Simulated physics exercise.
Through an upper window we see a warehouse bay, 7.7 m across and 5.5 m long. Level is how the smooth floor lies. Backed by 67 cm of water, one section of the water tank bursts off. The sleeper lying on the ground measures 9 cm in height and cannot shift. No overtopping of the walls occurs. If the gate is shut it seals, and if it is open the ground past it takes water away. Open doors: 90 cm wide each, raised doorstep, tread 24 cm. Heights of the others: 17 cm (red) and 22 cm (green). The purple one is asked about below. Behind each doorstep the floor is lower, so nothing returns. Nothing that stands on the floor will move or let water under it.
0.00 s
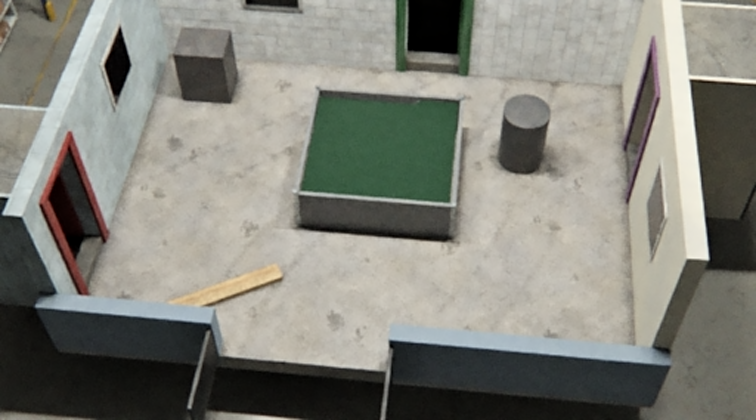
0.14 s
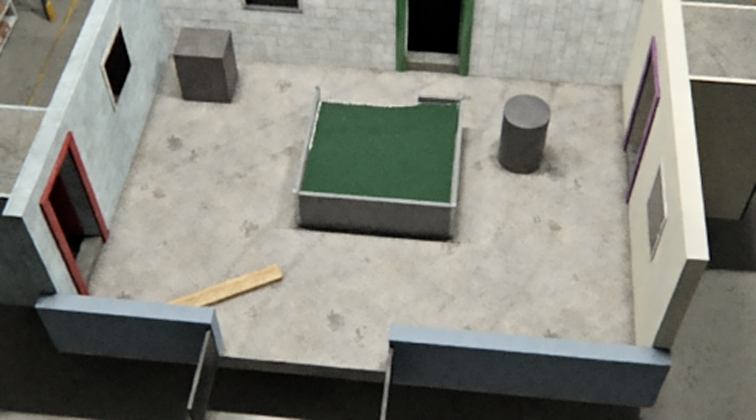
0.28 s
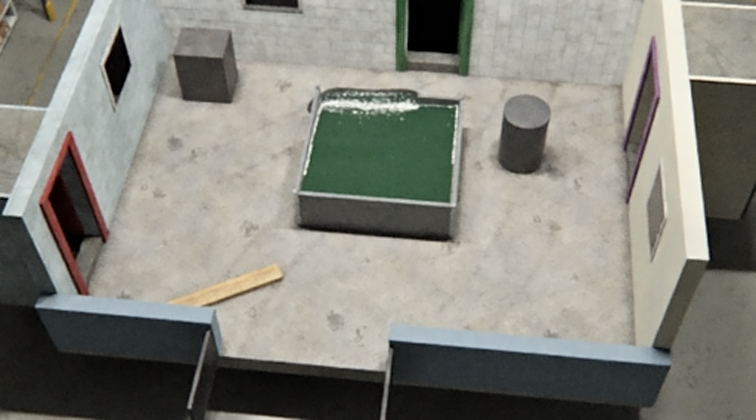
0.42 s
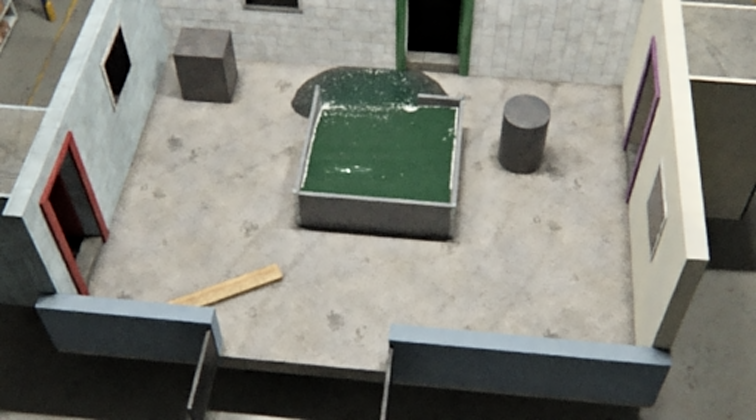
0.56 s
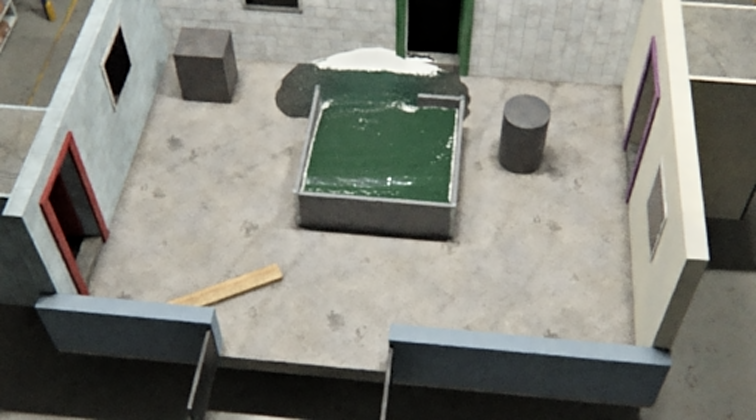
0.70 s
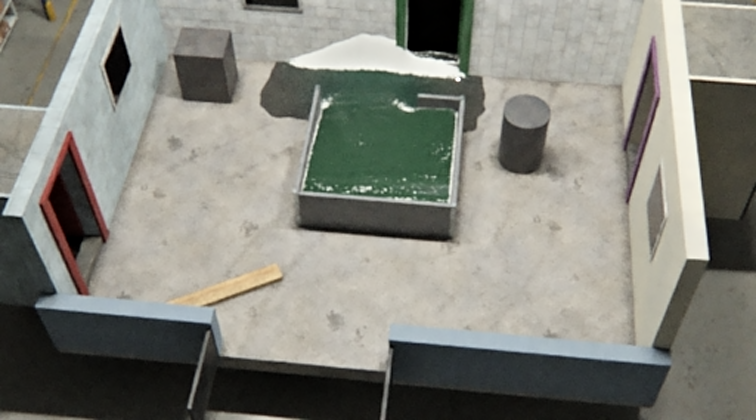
Warehouse room with coloured doorways, green water spilling from the far side of a square tank and spreading toward the back wall.
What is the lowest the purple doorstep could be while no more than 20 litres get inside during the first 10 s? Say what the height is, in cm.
About 12.5 cm.
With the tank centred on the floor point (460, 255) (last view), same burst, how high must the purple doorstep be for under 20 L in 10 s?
New minimum height: Approx. 6.0 cm.
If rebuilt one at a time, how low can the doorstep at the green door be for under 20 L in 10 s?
At the green door it takes roughly 31 centimetres.
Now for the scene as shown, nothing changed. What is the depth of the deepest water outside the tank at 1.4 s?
Max depth: About 51 cm.
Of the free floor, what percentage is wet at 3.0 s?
Close to 50 per cent of it is wet.
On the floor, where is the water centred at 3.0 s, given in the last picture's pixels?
About (362, 134).
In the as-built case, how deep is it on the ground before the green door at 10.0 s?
The depth there is around 6.0 cm.
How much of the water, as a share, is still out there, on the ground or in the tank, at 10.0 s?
About 94 per cent.
After 1.4 s water covers 15 % of the floor, deepest (51 cm) near (367, 71); it has not reached the purple door.
After 3.0 s water covers 50 % of the floor, deepest (38 cm) near (169, 57); 18 cm at the purple door, 0 litres in over its 19 cm doorstep.
After 10.0 s water covers 95 % of the floor, deepest (12 cm) near (130, 320); 6 cm at the purple door, 2 litres in over its 19 cm doorstep.
At the purple door as built, the water arrived by 2.5 s and peaked near 18 cm at 3.0 s.
With a doorstep of 9.5 cm, 42 litres would have come in within the 10 s; with 15.5 cm, 7 litres. So under 20 litres takes about 12.5 cm.
